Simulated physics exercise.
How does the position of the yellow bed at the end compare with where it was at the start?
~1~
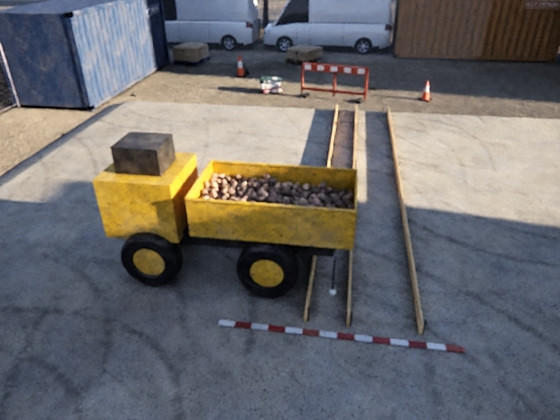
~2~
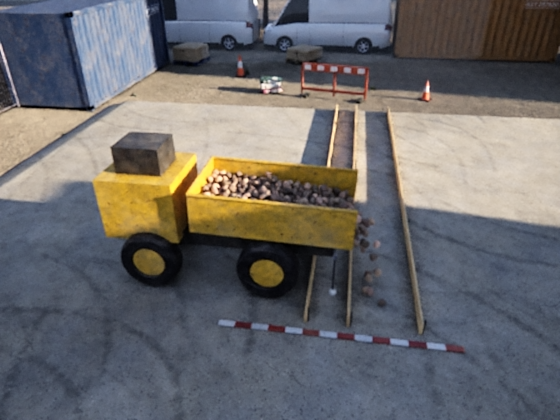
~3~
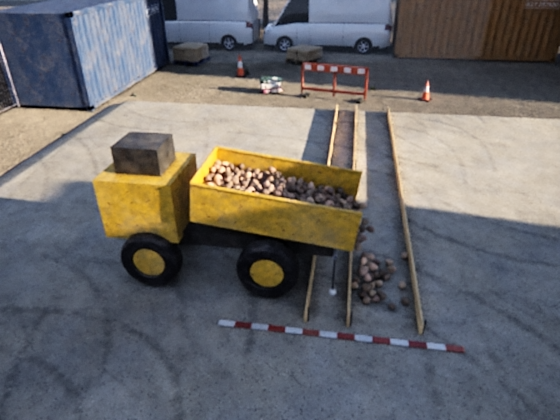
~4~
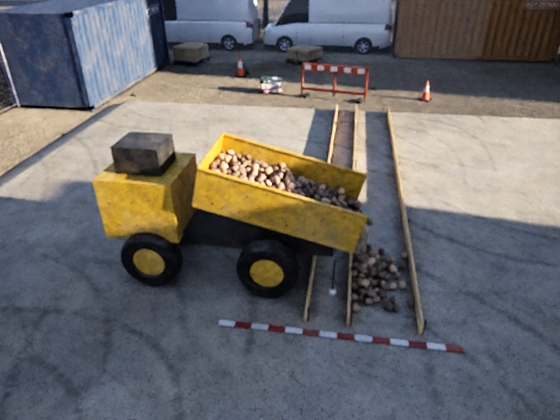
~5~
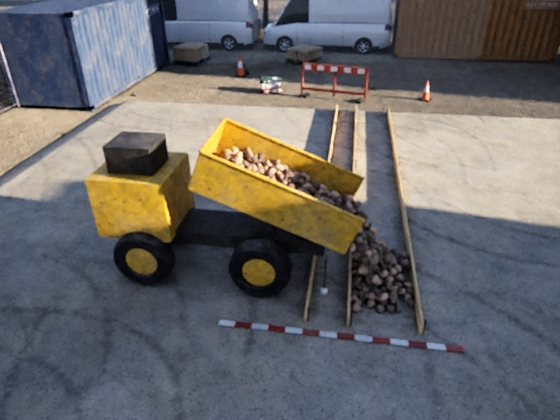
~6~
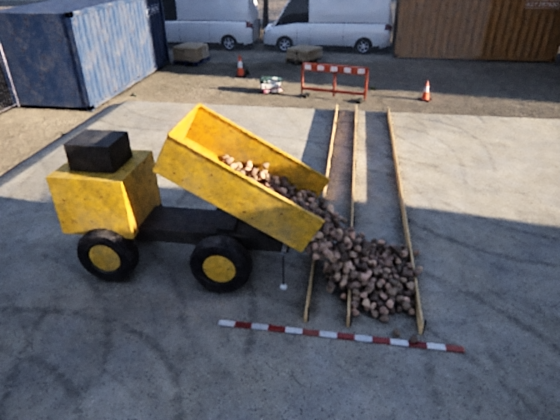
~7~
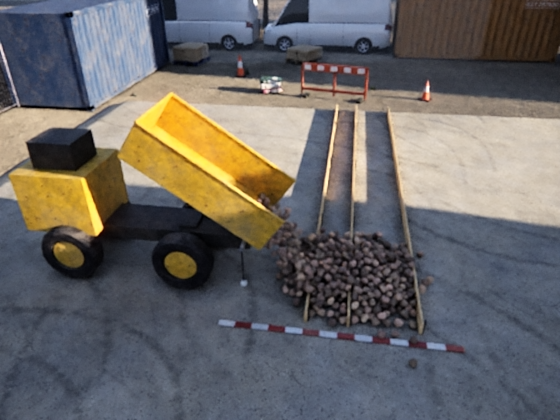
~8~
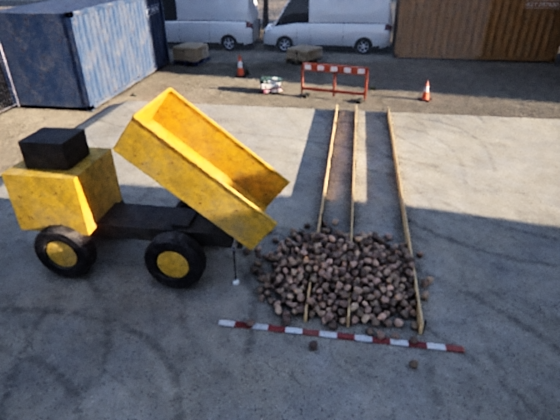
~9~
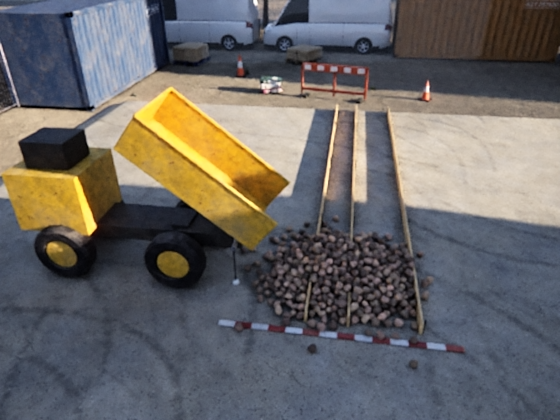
At the end the bed is farther to the left and a little higher in view, clear of the planks, and it is steeply tilted, whereas at the start it sits level with its right end close to the planks.
